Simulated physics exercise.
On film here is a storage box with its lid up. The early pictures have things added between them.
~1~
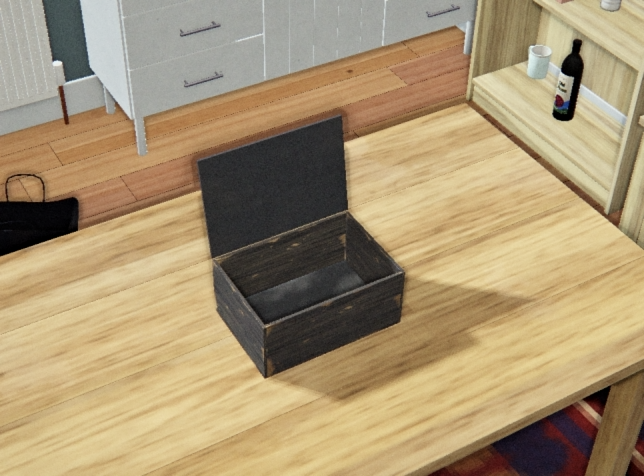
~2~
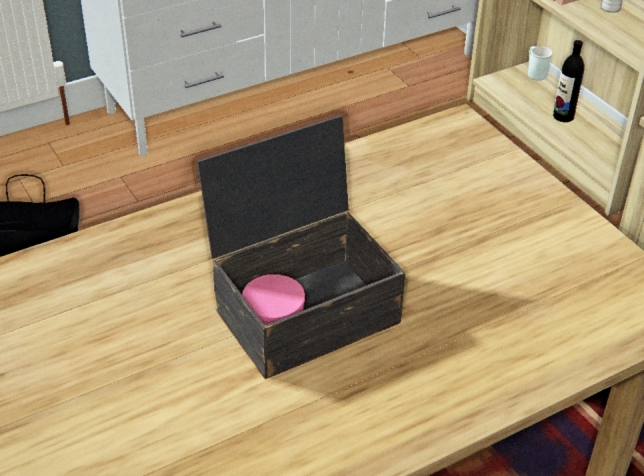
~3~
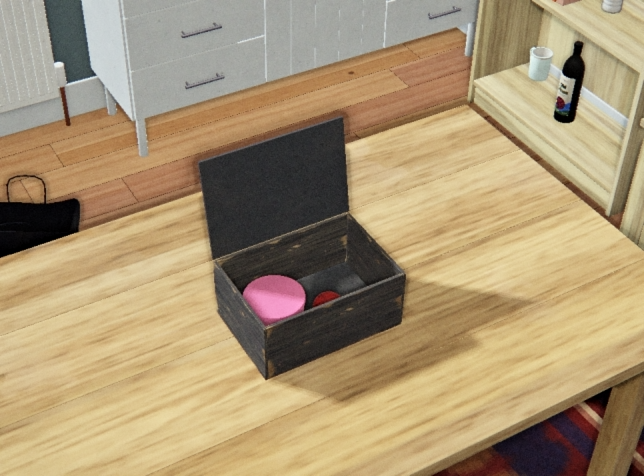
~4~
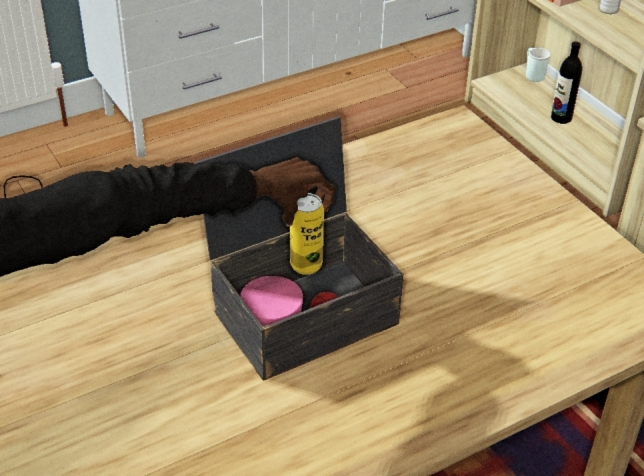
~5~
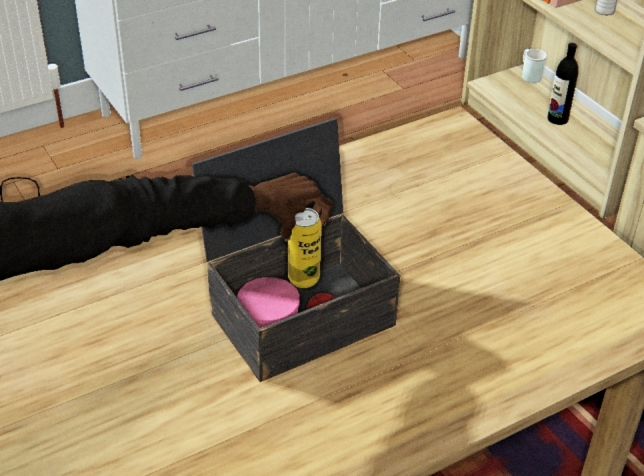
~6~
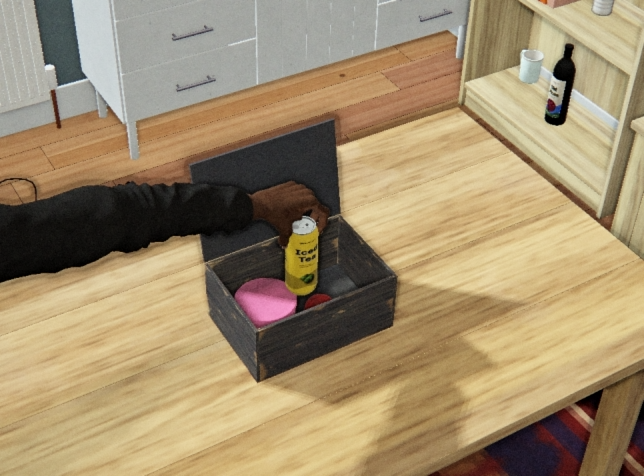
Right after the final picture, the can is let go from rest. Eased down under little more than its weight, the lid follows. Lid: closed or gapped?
Closed.
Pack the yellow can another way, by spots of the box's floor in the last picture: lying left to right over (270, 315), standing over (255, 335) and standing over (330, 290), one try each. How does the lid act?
Try 1: Lid stays raised; try 2: Lid stays raised; try 3: Lid stays raised.
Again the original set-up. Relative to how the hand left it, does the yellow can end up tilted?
After all that, it finishes out of line.
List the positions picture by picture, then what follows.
In the first picture, the last thing is not in view yet.
In the second picture, the last thing is not in view yet; pink tub (274, 310).
In the third picture, the last thing is not in view yet; pink tub (274, 311).
The fourth picture shows still above its spot; yellow can (307, 235); pink tub (272, 311).
The fifth picture shows still above its spot; yellow can (304, 249); pink tub (269, 313).
The sixth picture shows put in, still held; yellow can (301, 257); pink tub (266, 313).
Then, 1.20 s after the last picture, lid starting down; yellow can tipped 56° from how it was near (325, 265); red ball rolled a little.
Then, 2.00 s after the last picture, lid 32° above the rim; yellow can tipped 56° from how it was near (325, 265); red ball rolled a little.
At rest, lid shut; tipped over in the box, yellow can; the other 2 in place. Seen from the same camera at the end, yellow can near (321, 288).
